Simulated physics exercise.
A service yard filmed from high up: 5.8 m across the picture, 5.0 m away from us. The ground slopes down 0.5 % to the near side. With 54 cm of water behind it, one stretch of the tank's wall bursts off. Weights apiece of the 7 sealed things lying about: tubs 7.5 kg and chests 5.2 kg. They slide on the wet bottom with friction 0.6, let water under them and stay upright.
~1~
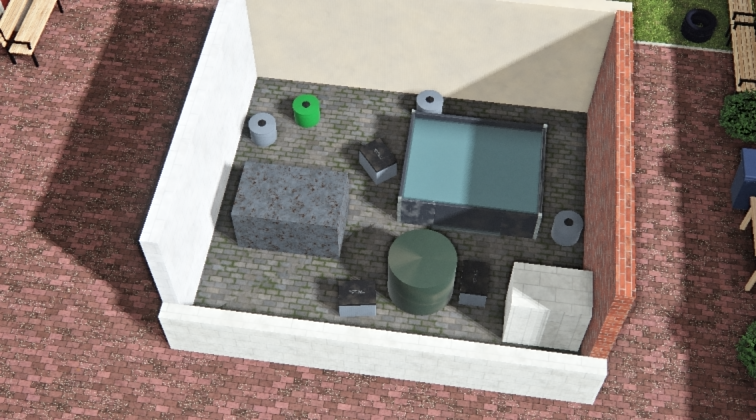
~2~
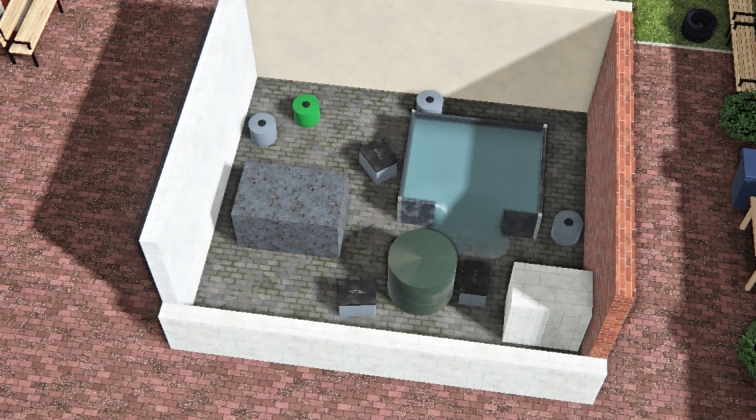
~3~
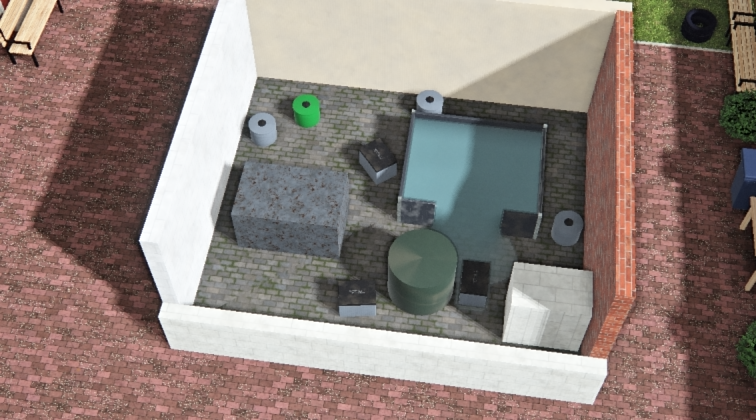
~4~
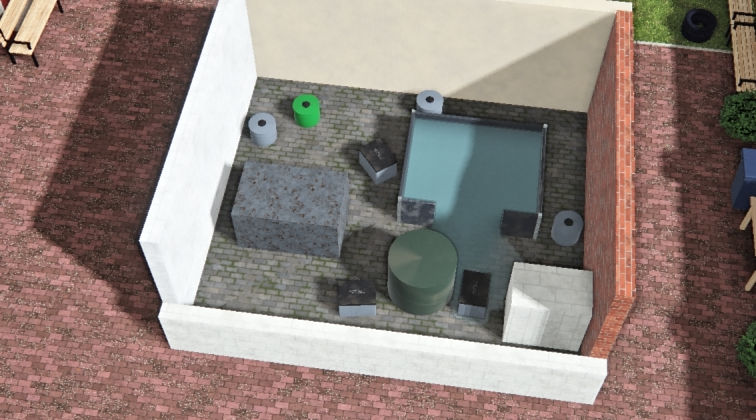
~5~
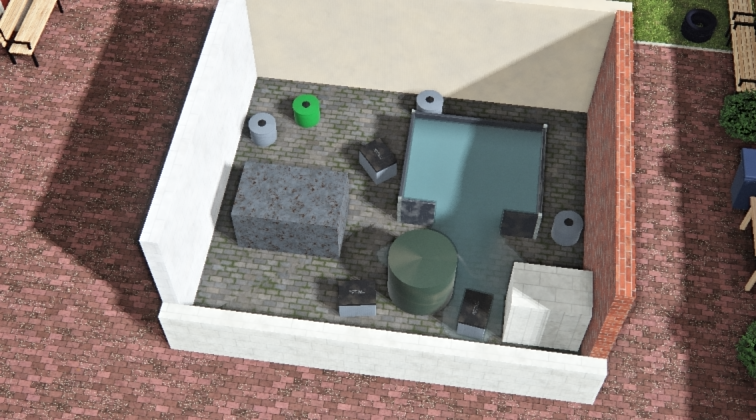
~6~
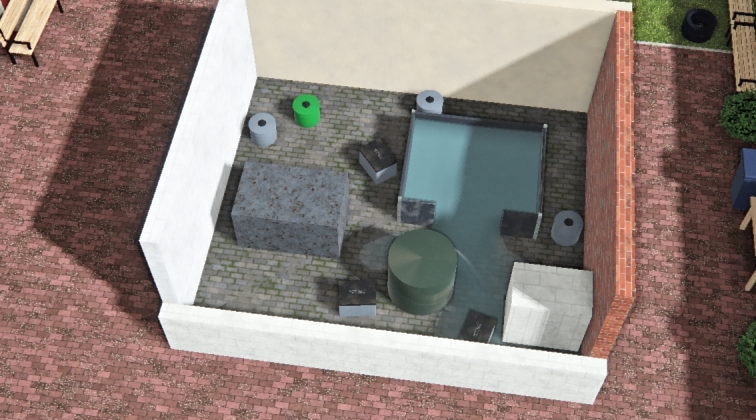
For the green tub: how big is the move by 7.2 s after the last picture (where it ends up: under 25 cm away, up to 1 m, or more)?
Green tub moves a short way.
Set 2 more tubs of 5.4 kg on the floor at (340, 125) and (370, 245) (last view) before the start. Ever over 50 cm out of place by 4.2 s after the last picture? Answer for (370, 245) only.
It is over.
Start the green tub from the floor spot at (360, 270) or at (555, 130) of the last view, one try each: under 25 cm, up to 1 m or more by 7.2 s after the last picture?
In turn: It moves a short way; it gets carried off.
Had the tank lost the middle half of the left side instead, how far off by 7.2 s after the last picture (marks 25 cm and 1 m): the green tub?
Then the green tub gets carried off.
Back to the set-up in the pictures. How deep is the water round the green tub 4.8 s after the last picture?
About 3 cm.
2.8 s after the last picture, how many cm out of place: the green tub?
About 0 cm.
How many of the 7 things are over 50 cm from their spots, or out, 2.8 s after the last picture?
3 of them.
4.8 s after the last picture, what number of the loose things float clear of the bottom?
2 of them.
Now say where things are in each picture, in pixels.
The green tub at (306, 105), on the bottom; 3.6 m2 under water; 0 of 7 have shifted, in the first picture.
The green tub at (306, 105) rests on the ground; water covers 4.2 m2; 0 of 7 have shifted, in the second picture.
The green tub at (306, 105), on the bottom; 4.8 m2 under water; 0 of 7 have shifted, in the third picture.
The green tub at (306, 105) rests on the ground; 5.3 m2 under water; 1 of 7 have shifted, in the fourth picture.
The green tub at (306, 105), on the bottom; water covers 5.8 m2; 1 of 7 have shifted, in the fifth picture.
The green tub at (306, 105), on the bottom; water covers 6.5 m2; 1 of 7 have shifted, in the sixth picture.
Then, 0.9 s after the last picture the green tub is near (306, 105), 0.0 m from its start, aground; 0 afloat.
Then, 2.8 s after the last picture the green tub is near (306, 105), 0.0 m from its start, aground; 3 afloat.
Then, 4.8 s after the last picture the green tub is near (306, 105), 0.0 m from its start, aground; 2 afloat.
Then, 7.2 s after the last picture the green tub is near (321, 116), 0.4 m from its start, afloat; 7 afloat.
